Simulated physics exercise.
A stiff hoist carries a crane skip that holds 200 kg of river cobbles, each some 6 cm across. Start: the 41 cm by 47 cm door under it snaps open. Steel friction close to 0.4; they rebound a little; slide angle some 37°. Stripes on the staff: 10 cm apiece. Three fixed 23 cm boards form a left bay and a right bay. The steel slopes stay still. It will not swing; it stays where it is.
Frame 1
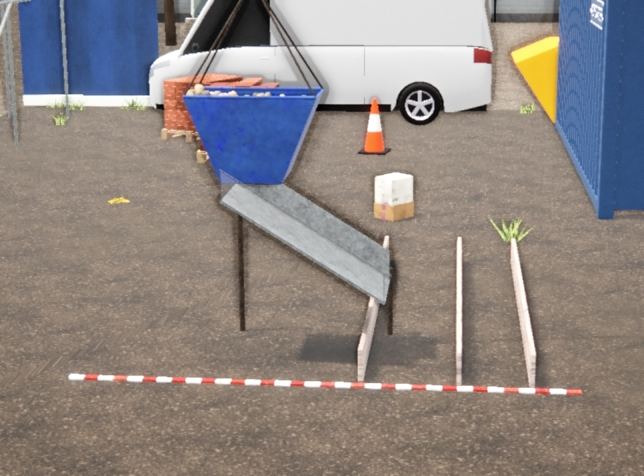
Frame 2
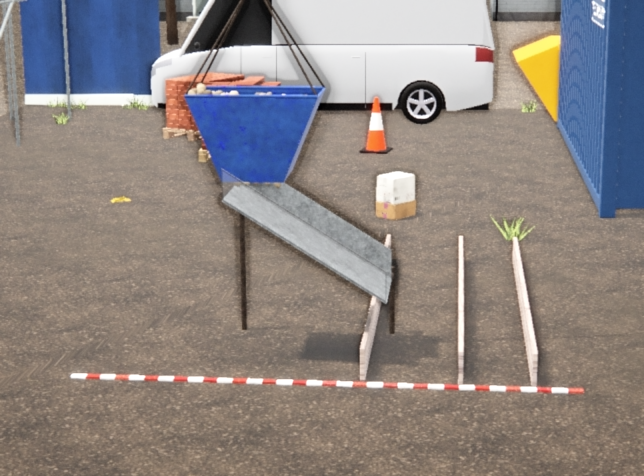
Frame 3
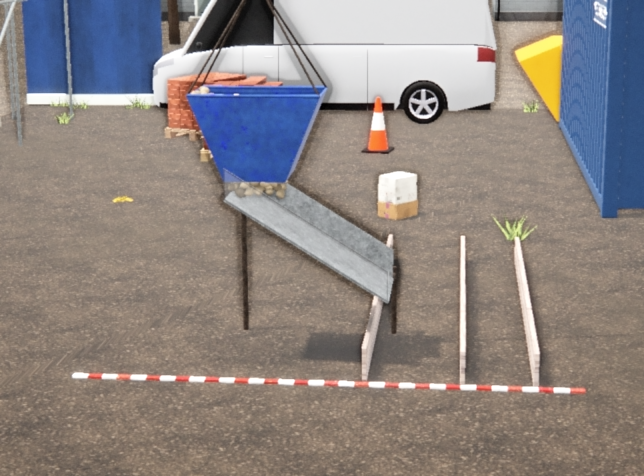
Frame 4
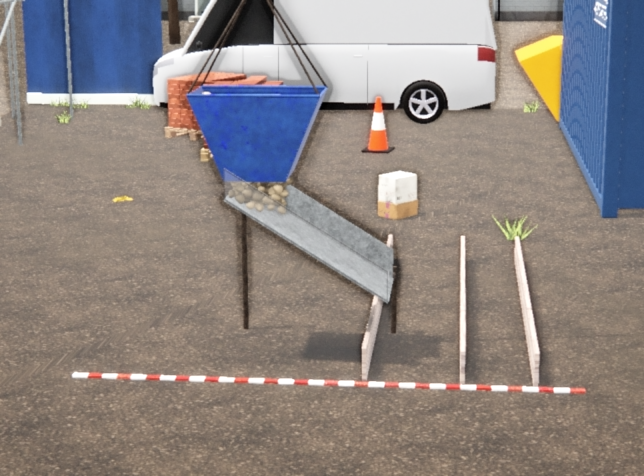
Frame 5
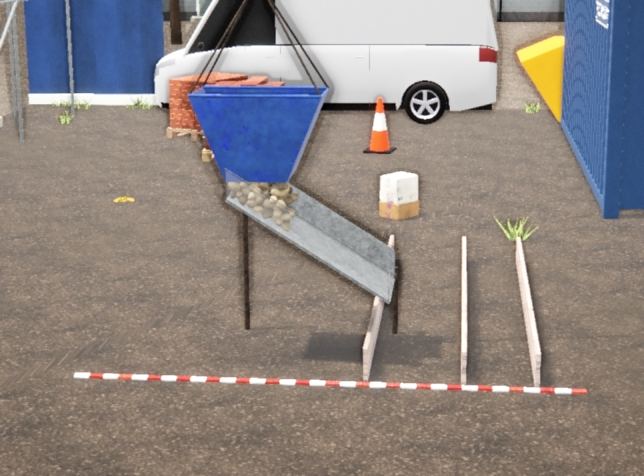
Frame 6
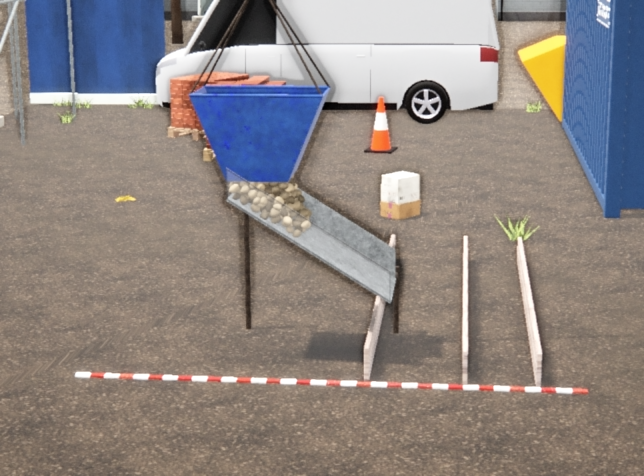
A blue hopper hung above a sloping metal chute in a yard with a parked white van, and small round stones dropped out of its bottom and slid down the upper part of the chute.
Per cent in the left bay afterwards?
92 per cent.
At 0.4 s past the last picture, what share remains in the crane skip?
Around 40 per cent is yet inside.
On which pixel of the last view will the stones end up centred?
I'd say close to pixel (432, 343).
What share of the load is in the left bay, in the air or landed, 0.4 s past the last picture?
About 5 per cent by then.
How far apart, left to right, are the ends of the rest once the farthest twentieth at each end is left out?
The stretch is roughly 70 cm long.
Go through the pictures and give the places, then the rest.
The outlet is at (251, 176); nothing has dropped yet, in the first frame.
The outlet is at (252, 175); nothing has dropped yet, in the second frame.
The outlet is at (254, 175); 9 % is out, the lowest stones still above the boards at (265, 189), 118 cm up, in the third frame.
The outlet is at (254, 174); 16 % is out, the lowest stones still above the boards at (272, 205), 108 cm up, in the fourth frame.
The outlet is at (256, 175); 24 % is out, the lowest stones still above the boards at (286, 220), 97 cm up, in the fifth frame.
The outlet is at (257, 174); 30 % is out, the lowest stones still above the boards at (300, 225), 92 cm up, in the sixth frame.
Then, 0.4 s after the last picture, 38 % in the crane skip, 57 % on the steel, 1 % falling or lying left of the bays, 5 % falling or lying in the left bay; the stones farthest right are at (432, 314).
Then, 0.8 s after the last picture, 10 % in the crane skip, 60 % on the steel, 2 % falling or lying left of the bays, 29 % falling or lying in the left bay; the stones farthest right are at (459, 345).
Then, 1.4 s after the last picture, 0 % in the crane skip, 31 % on the steel, 1 % falling or lying left of the bays, 66 % falling or lying in the left bay, 2 % falling or lying in the right bay; the stones farthest right are at (496, 343).
Then, 2.3 s after the last picture, 0 % in the crane skip, 1 % falling or lying left of the bays, 92 % falling or lying in the left bay, 6 % falling or lying in the right bay; the stones farthest right are at (525, 345).
Then, 4.2 s after the last picture, 0 % in the crane skip, 1 % left of the bays, 92 % in the left bay, 7 % in the right bay; the stones farthest right are at (525, 345).
